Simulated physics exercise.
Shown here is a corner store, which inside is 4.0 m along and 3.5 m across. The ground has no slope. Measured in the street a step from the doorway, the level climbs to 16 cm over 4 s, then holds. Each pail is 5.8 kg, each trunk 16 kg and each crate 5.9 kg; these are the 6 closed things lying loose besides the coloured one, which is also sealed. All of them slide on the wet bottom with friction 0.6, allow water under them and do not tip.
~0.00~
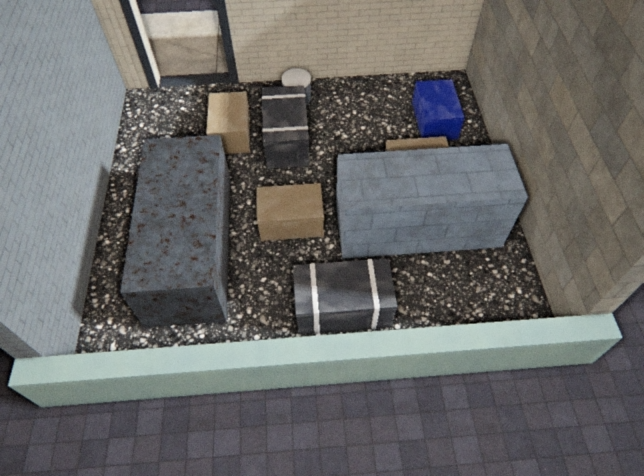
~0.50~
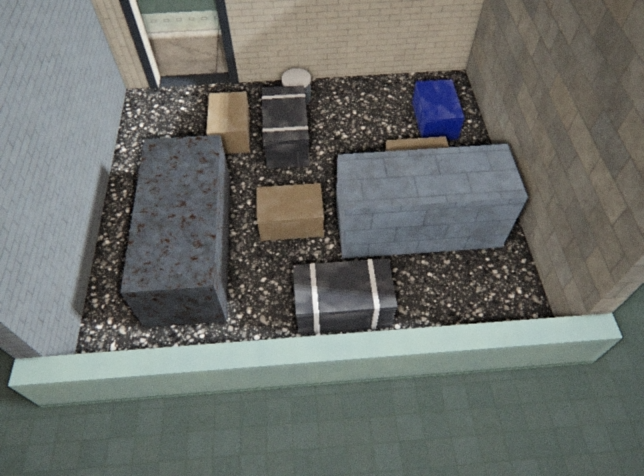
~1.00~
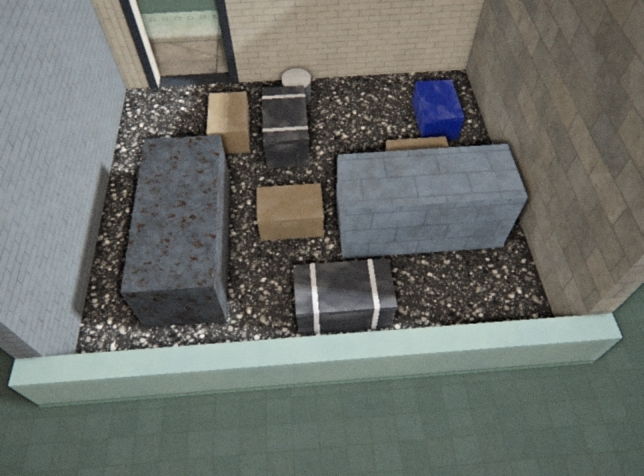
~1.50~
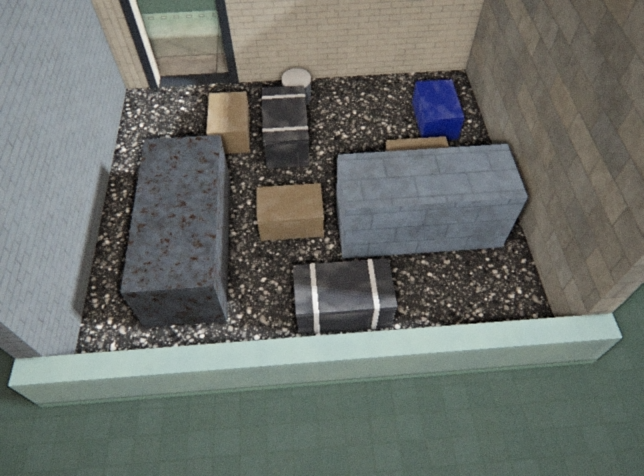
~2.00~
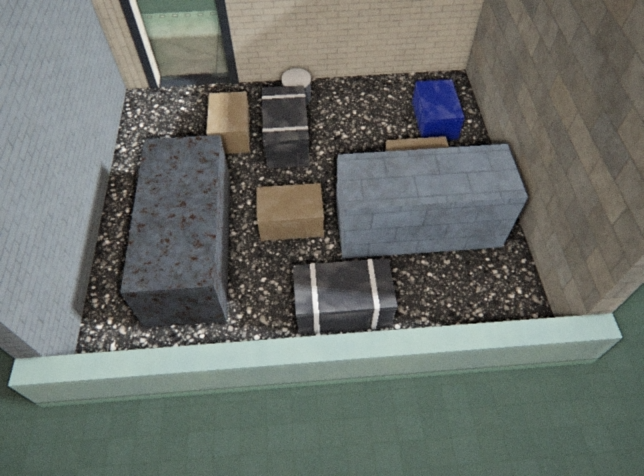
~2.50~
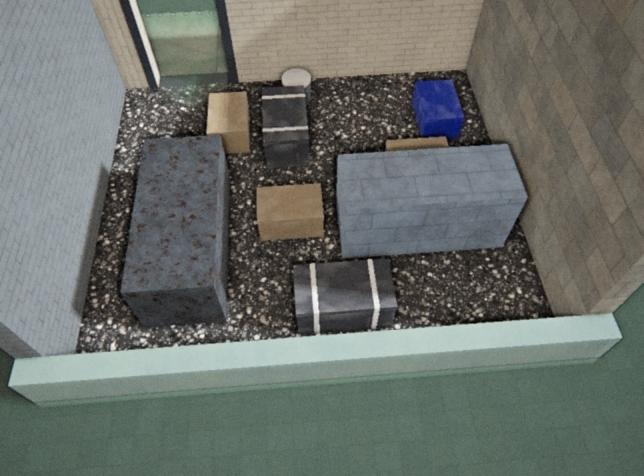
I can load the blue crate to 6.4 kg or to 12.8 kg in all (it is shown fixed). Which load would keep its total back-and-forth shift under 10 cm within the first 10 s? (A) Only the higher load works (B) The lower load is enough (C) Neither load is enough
B, the lower load is enough.
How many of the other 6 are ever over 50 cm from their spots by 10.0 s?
The tally stands at 2.
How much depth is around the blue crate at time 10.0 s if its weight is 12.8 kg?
1 cm, roughly.
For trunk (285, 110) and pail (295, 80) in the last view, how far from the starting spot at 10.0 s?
Shifts: 40 cm / 0 cm.
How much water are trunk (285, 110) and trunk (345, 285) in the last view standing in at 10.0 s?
Depth approx. 4 cm / 5 cm.
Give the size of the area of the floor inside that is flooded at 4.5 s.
About 3.0 m2.
After 3.5 s the blue crate would be 0 cm from its start with 6.4 kg and 0 cm from its start with 12.8 kg; 0 cm of water round it then.
After 4.5 s the blue crate would be 0 cm from its start with 6.4 kg and 0 cm from its start with 12.8 kg; 0 cm of water round it then.
After 7.0 s the blue crate would be 0 cm from its start with 6.4 kg and 0 cm from its start with 12.8 kg; 0 cm of water round it then.
After 10.0 s the blue crate would be 0 cm from its start with 6.4 kg and 0 cm from its start with 12.8 kg; 1 cm of water round it then.
